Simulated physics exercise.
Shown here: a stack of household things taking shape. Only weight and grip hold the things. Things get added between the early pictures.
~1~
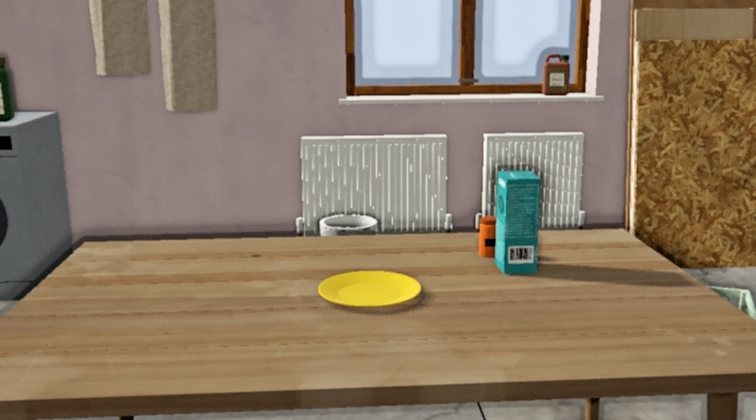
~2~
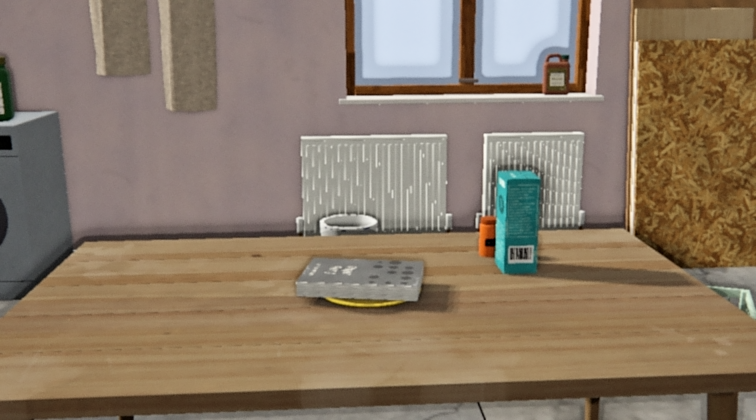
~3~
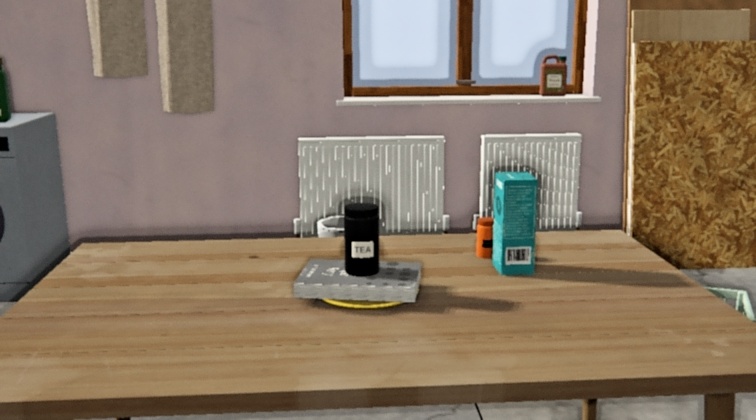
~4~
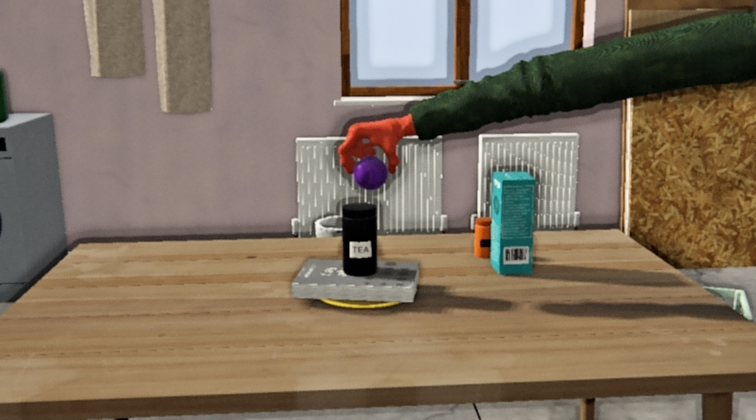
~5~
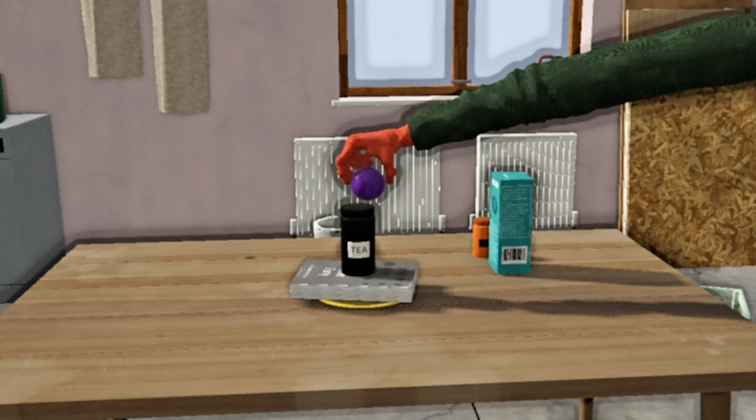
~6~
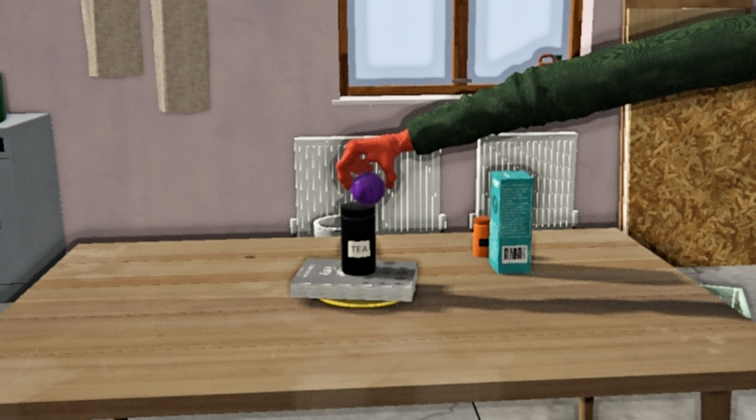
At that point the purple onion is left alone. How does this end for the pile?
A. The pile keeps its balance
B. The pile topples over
(A) The pile keeps its balance.
Then, 0.20 s past the last view, nothing moves.
Then, 0.40 s past the last view, purple onion resting near (368, 189).
Finally, all 6 still in place. Final places as the last picture's camera would see them, purple onion near (368, 189). The pile holds.
